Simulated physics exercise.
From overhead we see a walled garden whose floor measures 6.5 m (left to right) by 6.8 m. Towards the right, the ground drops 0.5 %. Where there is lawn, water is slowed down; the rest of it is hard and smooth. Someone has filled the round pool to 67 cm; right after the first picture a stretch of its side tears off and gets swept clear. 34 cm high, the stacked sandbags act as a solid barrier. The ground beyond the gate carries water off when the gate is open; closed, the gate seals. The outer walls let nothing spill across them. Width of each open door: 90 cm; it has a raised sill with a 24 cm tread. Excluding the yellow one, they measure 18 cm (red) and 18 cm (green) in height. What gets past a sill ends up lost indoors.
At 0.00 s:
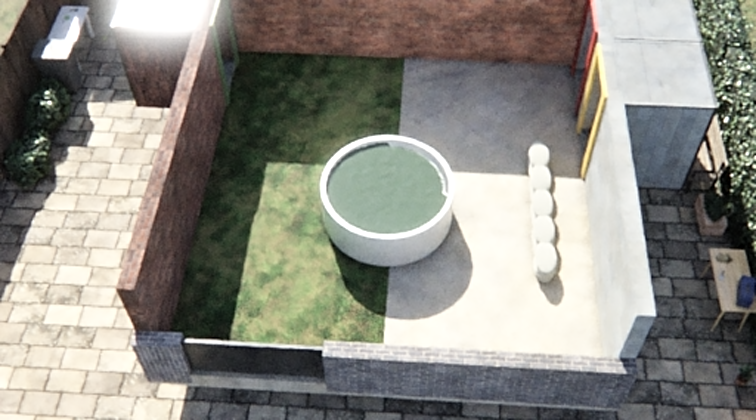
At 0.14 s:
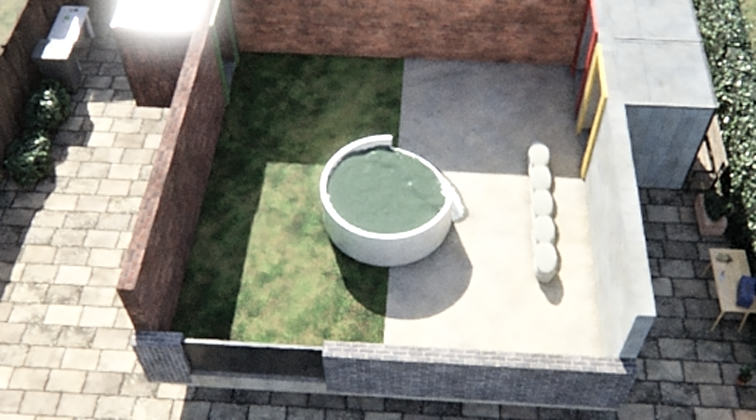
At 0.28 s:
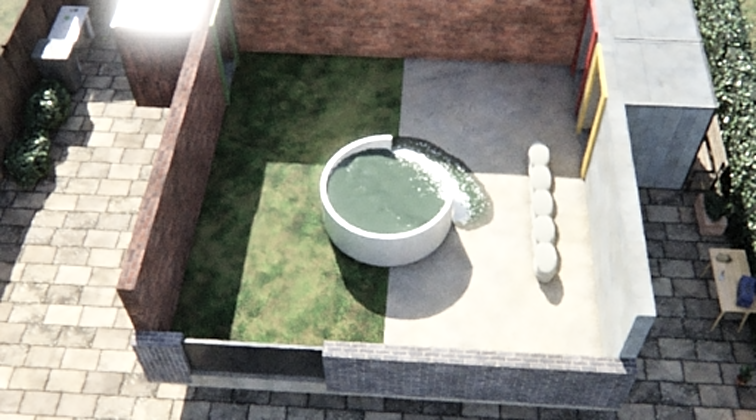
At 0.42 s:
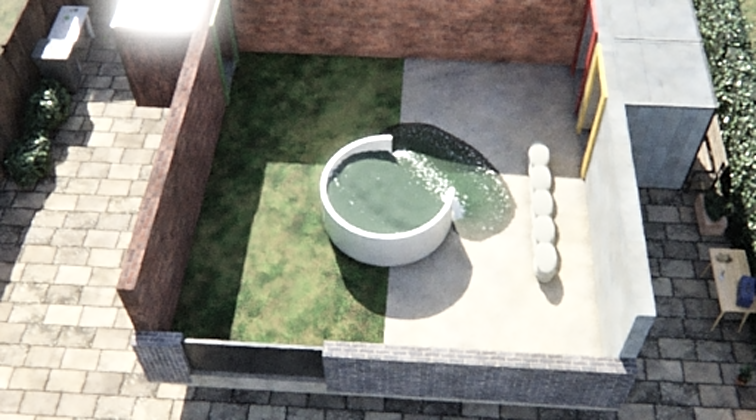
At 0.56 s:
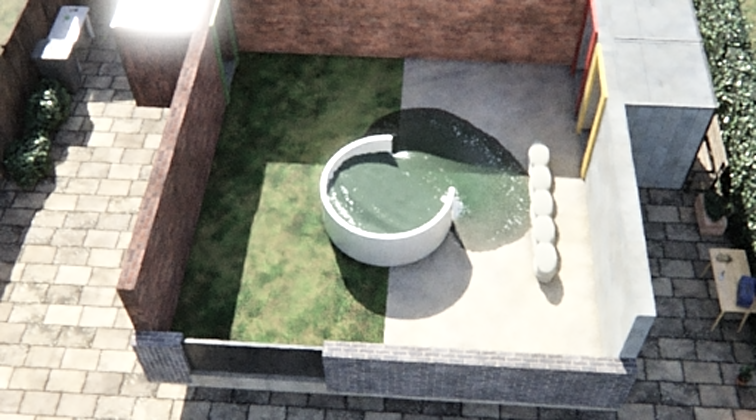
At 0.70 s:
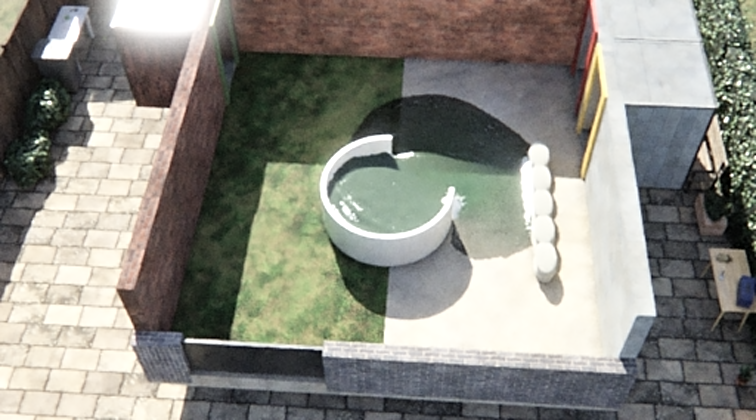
Water in a round white pool inside a walled yard pours out through a gap torn in its far right side, fanning across the smooth paving and spreading up to a row of pale, rounded sandbags on the right.
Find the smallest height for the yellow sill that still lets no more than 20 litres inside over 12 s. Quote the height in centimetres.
The yellow sill could go as low as about 9.5 cm.
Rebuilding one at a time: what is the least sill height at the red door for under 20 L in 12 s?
Roughly 27 cm at red.
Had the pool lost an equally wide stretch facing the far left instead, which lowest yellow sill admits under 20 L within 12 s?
Some 7.0 centimetres.
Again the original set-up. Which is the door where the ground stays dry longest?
That is the green door.
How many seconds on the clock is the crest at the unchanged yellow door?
The level tops out around 4.0 s.
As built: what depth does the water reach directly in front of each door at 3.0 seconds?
Red door: 27 cm; yellow door: 4 cm; green door: 0 cm.
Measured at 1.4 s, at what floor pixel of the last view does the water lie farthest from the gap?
Somewhere near the pixel (575, 89).
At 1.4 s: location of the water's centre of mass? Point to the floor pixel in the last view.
The centre of all the water is around (433, 180).
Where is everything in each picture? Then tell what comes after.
The first frame shows the round pool at (387, 188) is whole and still, 67 cm deep; the yellow door at (592, 113) is dry.
In the second frame, the gap is on the far side, the front 0.3 m out at a hidden place; the back of the round pool holds 67 cm.
In the third frame, water pours out on the far side and has run 0.7 m, to (409, 140); about 10 cm deep outside, 67 cm at the back.
In the fourth frame, the gap is on the far side, the front 1.1 m out at (433, 129); the back of the round pool holds 67 cm.
In the fifth frame, the front is at (450, 116), 1.6 m from the gap on the far side; 4.8 m2 of floor is wet, 61 cm left at the back.
In the sixth frame, the gap is on the far side, the front 1.9 m out at (457, 102); the back of the round pool holds 51 cm; the yellow door at (592, 113), 2.8 m from the gap, is still 0.9 m from the nearest water.
After 1.4 s water covers 25 % of the floor, deepest (36 cm) near (521, 173); it has not reached the yellow door.
After 3.0 s water covers 40 % of the floor, deepest (29 cm) near (574, 83); 4 cm at the yellow door, 0 litres in over its 15 cm sill.
After 12.0 s water covers 95 % of the floor, deepest (8 cm) near (407, 373); 5 cm at the yellow door, 0 litres in over its 15 cm sill.
At the yellow door as built, the water arrived by 2.1 s and peaked near 13 cm at 4.2 s.
With a sill of 8 cm, 32 litres would have come in within the 12 s; with 11 cm, 9 litres. So under 20 litres takes about 9.5 cm.
